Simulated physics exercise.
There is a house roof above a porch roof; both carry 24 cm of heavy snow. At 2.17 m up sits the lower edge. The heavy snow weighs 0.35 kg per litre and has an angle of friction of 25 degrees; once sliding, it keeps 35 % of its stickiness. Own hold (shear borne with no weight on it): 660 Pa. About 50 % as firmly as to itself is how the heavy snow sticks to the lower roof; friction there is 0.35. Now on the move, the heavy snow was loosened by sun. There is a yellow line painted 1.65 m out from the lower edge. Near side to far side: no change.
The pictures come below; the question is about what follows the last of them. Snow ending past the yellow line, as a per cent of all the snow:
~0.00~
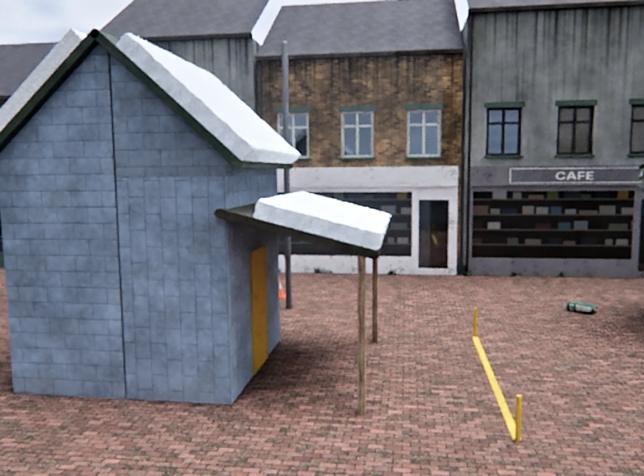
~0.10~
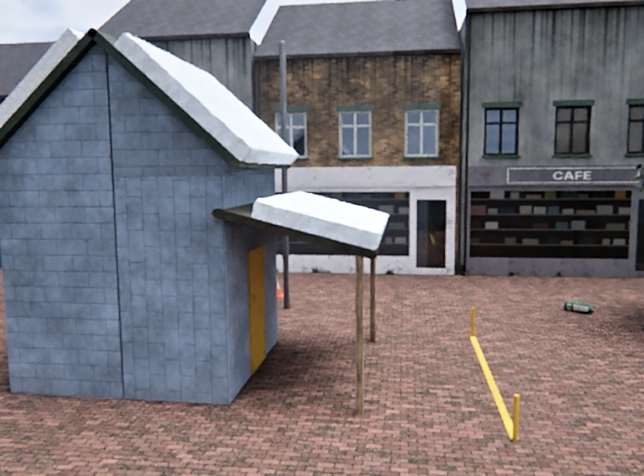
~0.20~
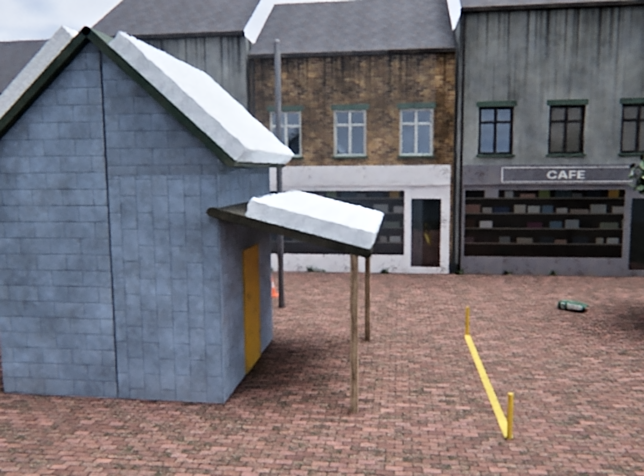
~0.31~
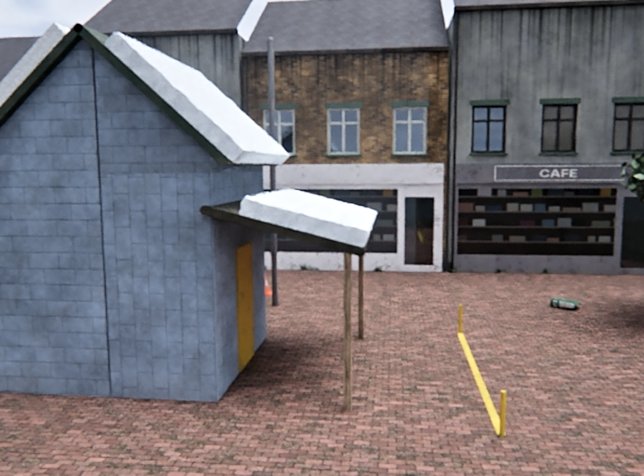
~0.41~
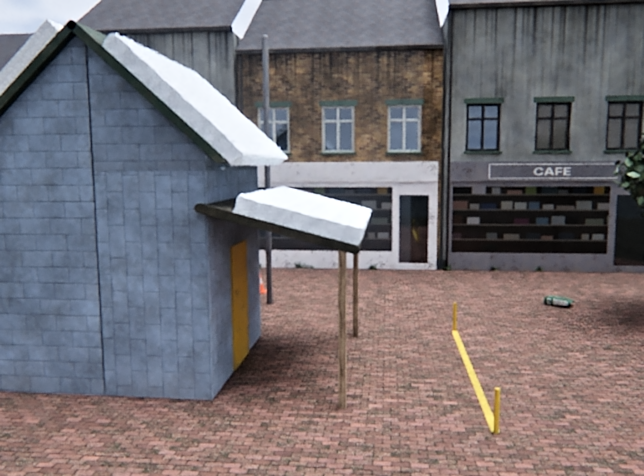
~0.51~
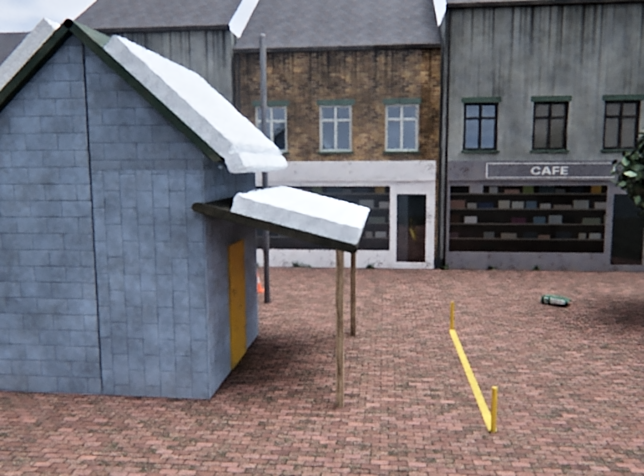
Roughly 0 %.
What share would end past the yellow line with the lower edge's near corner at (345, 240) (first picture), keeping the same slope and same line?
About 0 %.
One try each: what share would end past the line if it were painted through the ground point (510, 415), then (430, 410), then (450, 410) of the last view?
One by one: 0 in a hundred, 0 in a hundred, 0 in a hundred.
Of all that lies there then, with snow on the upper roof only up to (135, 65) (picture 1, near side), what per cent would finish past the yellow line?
About 0 %.
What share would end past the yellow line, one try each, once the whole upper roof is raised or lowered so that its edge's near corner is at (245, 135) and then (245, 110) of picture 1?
1 %, then 6 %.
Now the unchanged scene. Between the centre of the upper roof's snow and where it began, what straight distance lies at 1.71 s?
Roughly 1.8 m.
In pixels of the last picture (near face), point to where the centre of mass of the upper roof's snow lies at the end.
The middle is near (272, 191) in that view.
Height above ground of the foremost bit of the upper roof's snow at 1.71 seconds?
2.6 m, roughly.
After 1.06 s, none is below the lower edge and 0 % is past the line.
After 1.71 s, none is below the lower edge and 0 % is past the line.
After 2.35 s, none is below the lower edge and 0 % is past the line.
After 3.00 s, none is below the lower edge and 0 % is past the line.
After 3.70 s, at the end, none is below the lower edge and 0 % is past the line.
